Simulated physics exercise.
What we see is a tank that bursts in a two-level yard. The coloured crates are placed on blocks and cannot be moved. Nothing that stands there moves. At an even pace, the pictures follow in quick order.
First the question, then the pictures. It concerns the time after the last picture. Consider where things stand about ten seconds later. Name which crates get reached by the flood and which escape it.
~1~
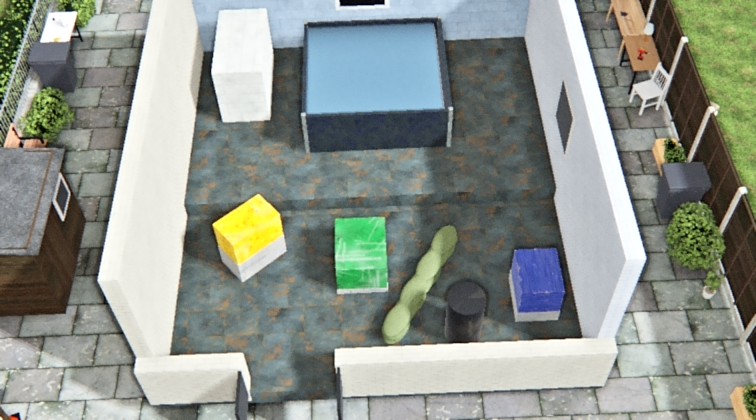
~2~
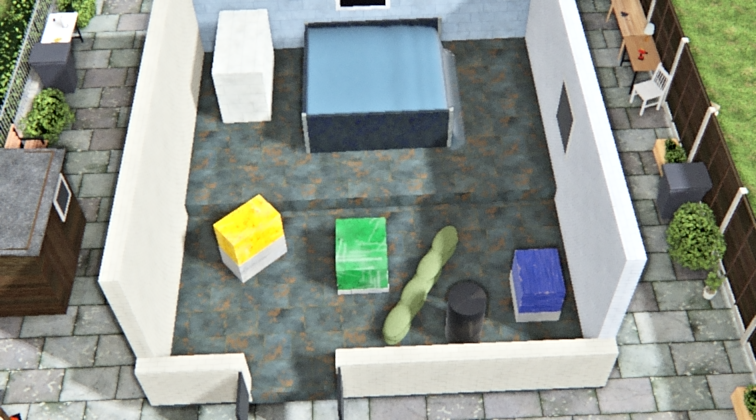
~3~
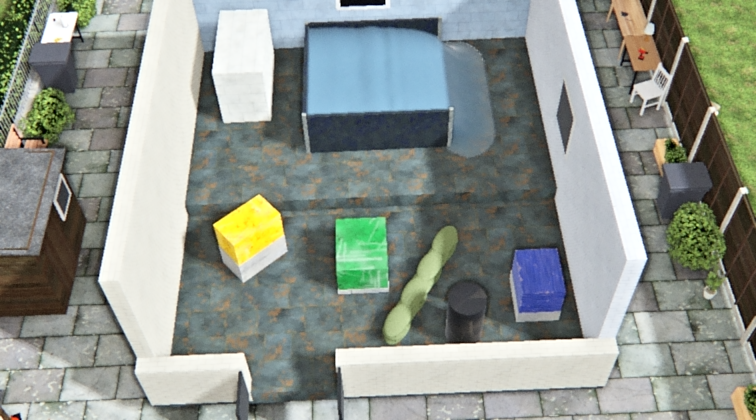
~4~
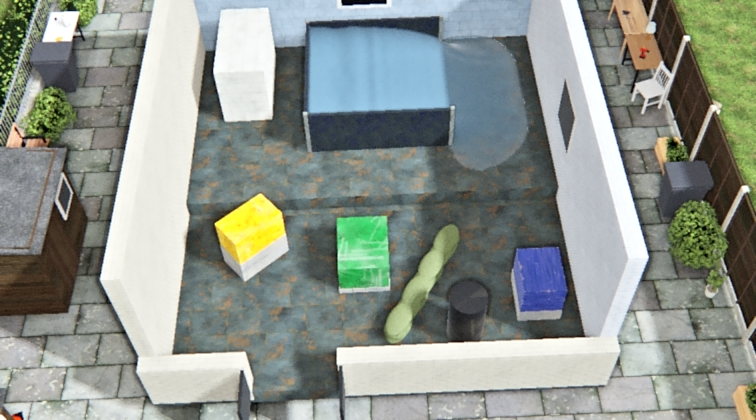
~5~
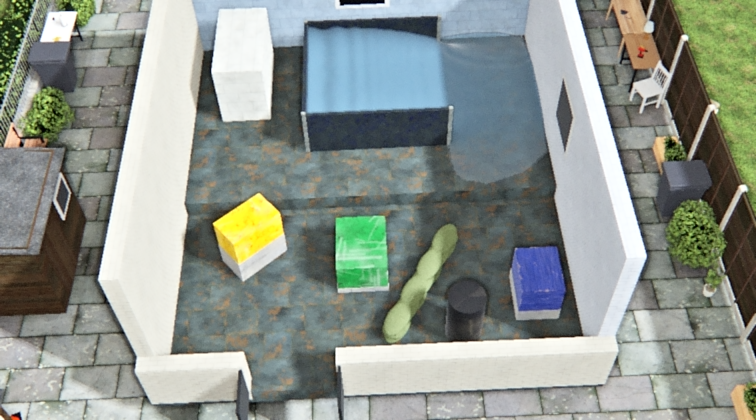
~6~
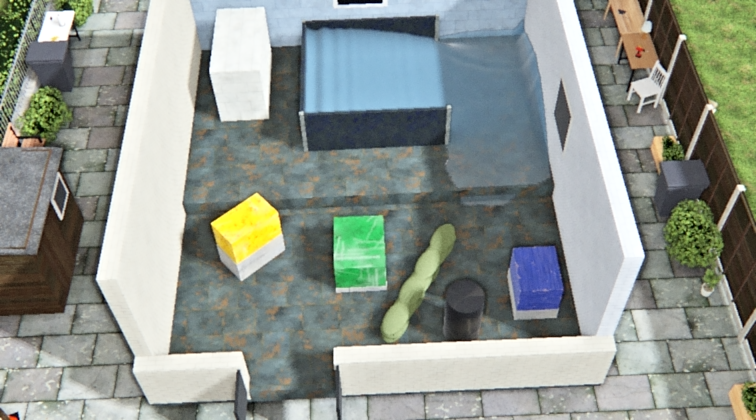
The yellow crate escapes it; the blue crate gets reached; the green crate gets reached.
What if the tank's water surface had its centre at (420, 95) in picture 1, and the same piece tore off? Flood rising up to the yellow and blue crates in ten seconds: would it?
As I see it, yellow is not reached, and blue gets reached.
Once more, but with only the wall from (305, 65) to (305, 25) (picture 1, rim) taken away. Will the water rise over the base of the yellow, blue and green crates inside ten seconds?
Result: Yellow crate is left untouched, blue crate is left untouched, green crate gets overtopped.
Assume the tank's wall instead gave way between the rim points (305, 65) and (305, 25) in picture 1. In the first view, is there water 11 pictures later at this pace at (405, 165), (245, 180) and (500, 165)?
Read off point by point, the answer is not soaked, soaking, not soaked.
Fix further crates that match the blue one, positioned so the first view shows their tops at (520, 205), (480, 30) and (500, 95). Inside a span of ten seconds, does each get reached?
As listed: Gets wet, takes water, takes water.
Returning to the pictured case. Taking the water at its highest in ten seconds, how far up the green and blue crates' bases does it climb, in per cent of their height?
Taking them in the order asked, 230 percent and 170 percent.
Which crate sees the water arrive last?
The yellow-painted one, I reckon.
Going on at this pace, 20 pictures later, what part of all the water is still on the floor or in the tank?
Around 100 percent.
A moment on, water covers 20 % of the floor; the yellow crate not reached, the blue crate not reached, the green crate not reached.
Next, water covers 30 % of the floor; the yellow crate not reached, the blue crate water round its plinth, the green crate not reached.
Then, water covers 50 % of the floor; the yellow crate not reached, the blue crate water round its plinth, the green crate water round its plinth.
Later, water covers 85 % of the floor; the yellow crate water round its plinth, the blue crate water round its plinth, the green crate water round its plinth.
In the end, water covers 90 % of the floor; the yellow crate stayed above the water, the blue crate was topped, the green crate was topped.
